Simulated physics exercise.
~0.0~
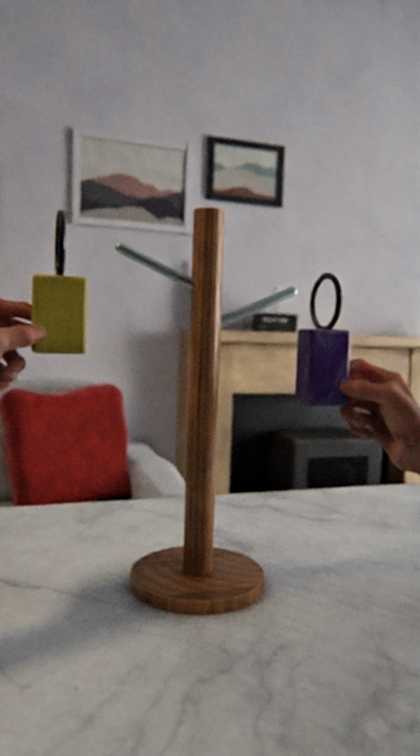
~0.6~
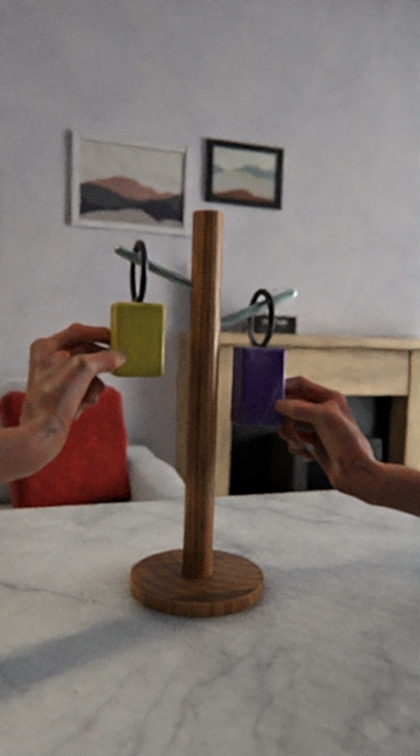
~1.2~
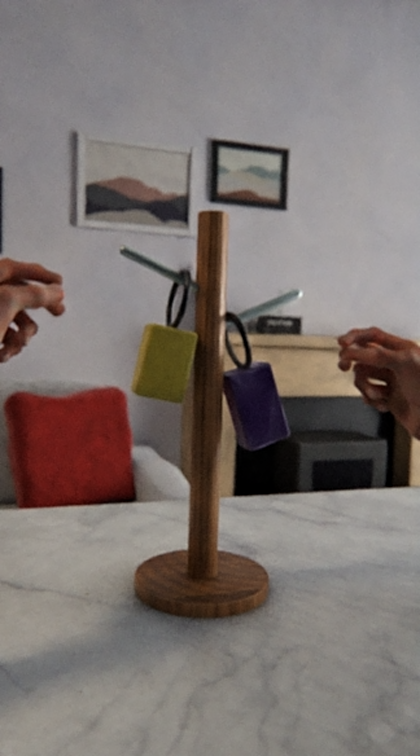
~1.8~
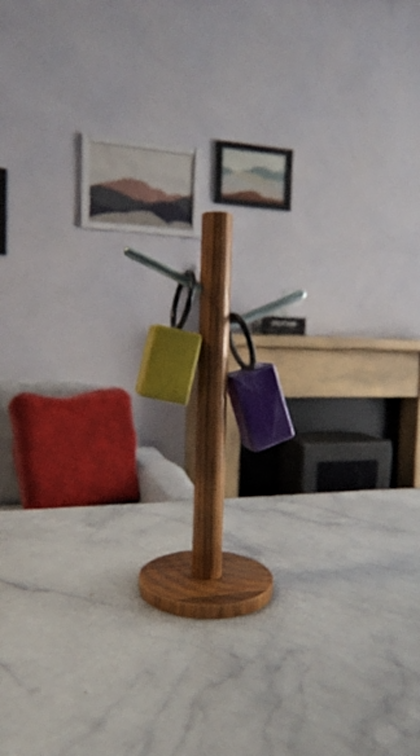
On a marble table in a living room, two hands brought a yellow pouch and a purple pouch inward by their rings to a wooden peg stand, then let go and drew back, leaving both hanging there at a tilt.
